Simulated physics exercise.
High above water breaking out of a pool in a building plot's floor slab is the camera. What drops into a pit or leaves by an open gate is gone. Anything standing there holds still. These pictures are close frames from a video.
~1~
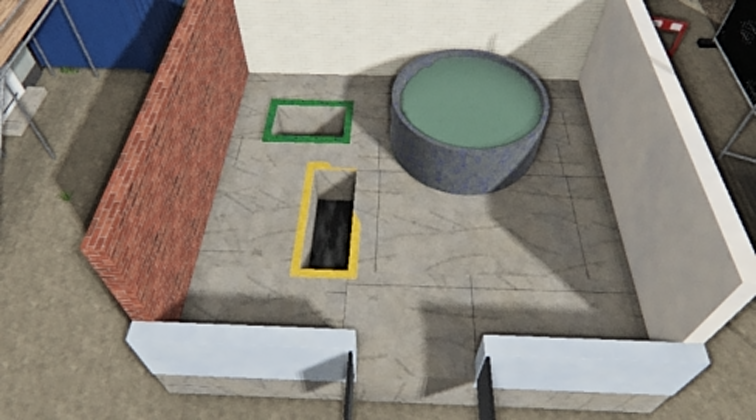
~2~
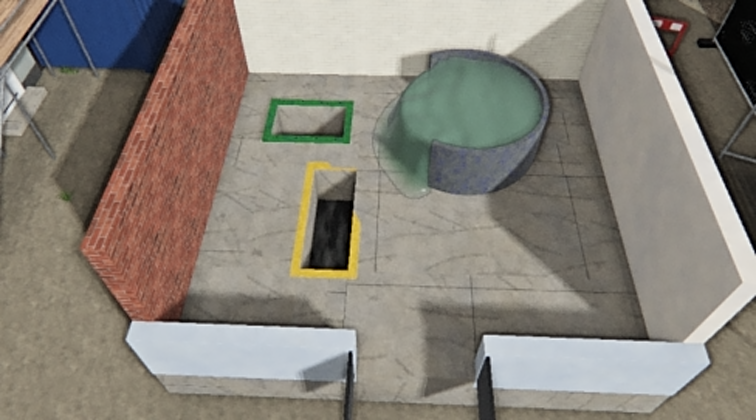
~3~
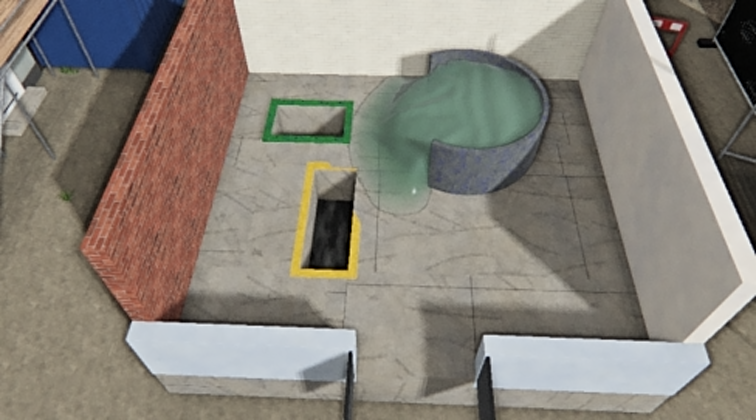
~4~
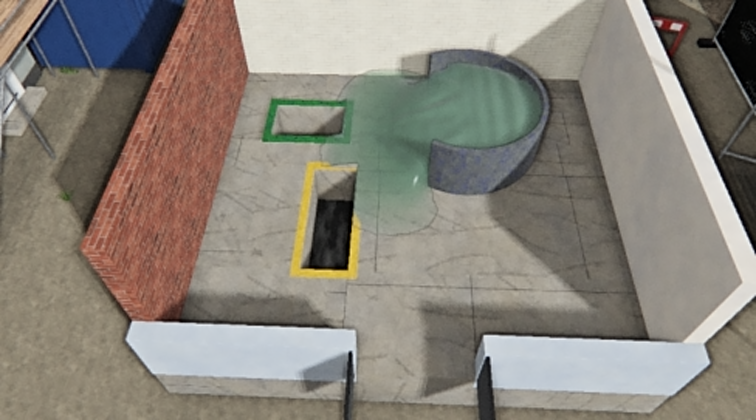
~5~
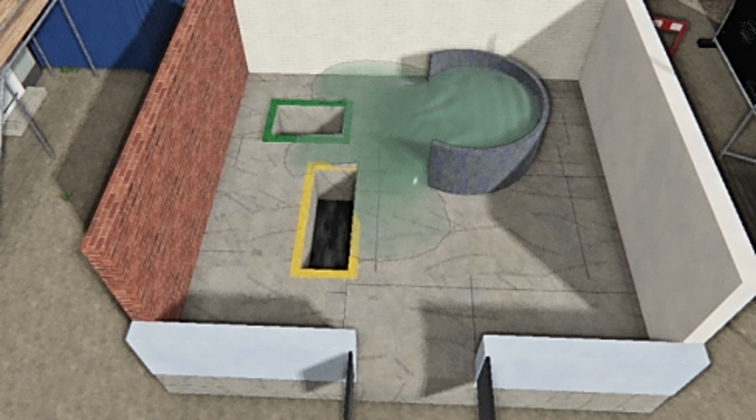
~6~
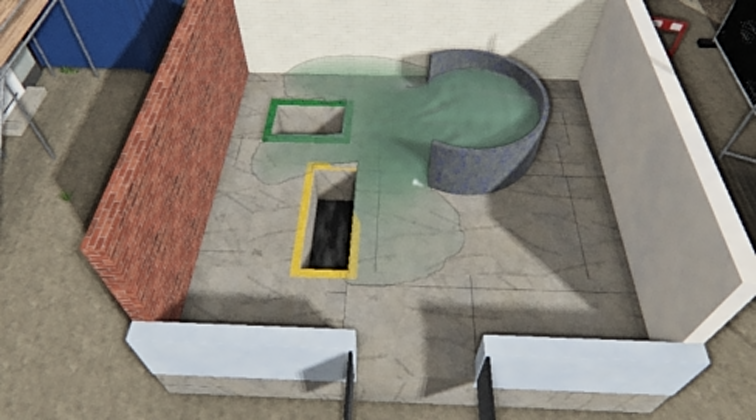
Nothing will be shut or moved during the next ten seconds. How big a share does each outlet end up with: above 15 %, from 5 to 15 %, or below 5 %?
The result: The gate gets below 5 %; the green pit gets above 15 %; the yellow pit gets above 15 %.
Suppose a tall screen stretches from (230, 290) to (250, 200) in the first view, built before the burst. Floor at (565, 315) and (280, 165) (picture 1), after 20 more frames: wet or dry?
In the listed order, the first spot is spared and the second is swamped.
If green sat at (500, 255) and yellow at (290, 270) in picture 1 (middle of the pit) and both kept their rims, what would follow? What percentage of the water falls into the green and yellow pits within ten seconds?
In per cent: Green 0, yellow 60.
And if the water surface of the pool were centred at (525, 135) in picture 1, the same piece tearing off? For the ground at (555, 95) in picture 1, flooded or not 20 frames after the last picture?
Untouched.
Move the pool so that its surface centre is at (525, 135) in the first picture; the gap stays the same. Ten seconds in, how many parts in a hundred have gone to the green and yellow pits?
Result in per cent: Green pit 20, yellow pit 50.
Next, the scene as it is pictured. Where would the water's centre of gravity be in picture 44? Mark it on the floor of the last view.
It's close to (356, 198).
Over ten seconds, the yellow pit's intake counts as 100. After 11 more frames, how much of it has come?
About 55 %.
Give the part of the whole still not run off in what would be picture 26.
My estimate is some 48 percent.
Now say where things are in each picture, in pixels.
The first frame shows the round tank at (469, 100) is whole and still.
In the second frame, the front is at (418, 195), out from the gap at (395, 126).
In the third frame, the front is at a hidden place, out from the gap at (395, 127).
In the fourth frame, water pours out at (395, 129) and has run to (375, 227).
In the fifth frame, water pours out at (395, 130) and has run to (357, 254).
In the sixth frame, water pours out at (395, 130) and has run to (359, 279).
A moment on, water covers 40 % of the floor; the gate 0 %, the green pit 10 %, the yellow pit 13 %.
Next, water covers 45 % of the floor; the gate 0 %, the green pit 18 %, the yellow pit 20 %.
Then, water covers 55 % of the floor; the gate 1 %, the green pit 25 %, the yellow pit 26 %.
Later, water covers 85 % of the floor; the gate 2 %, the green pit 29 %, the yellow pit 32 %.
In the end, water covers 95 % of the floor; the gate 3 %, the green pit 30 %, the yellow pit 38 %.
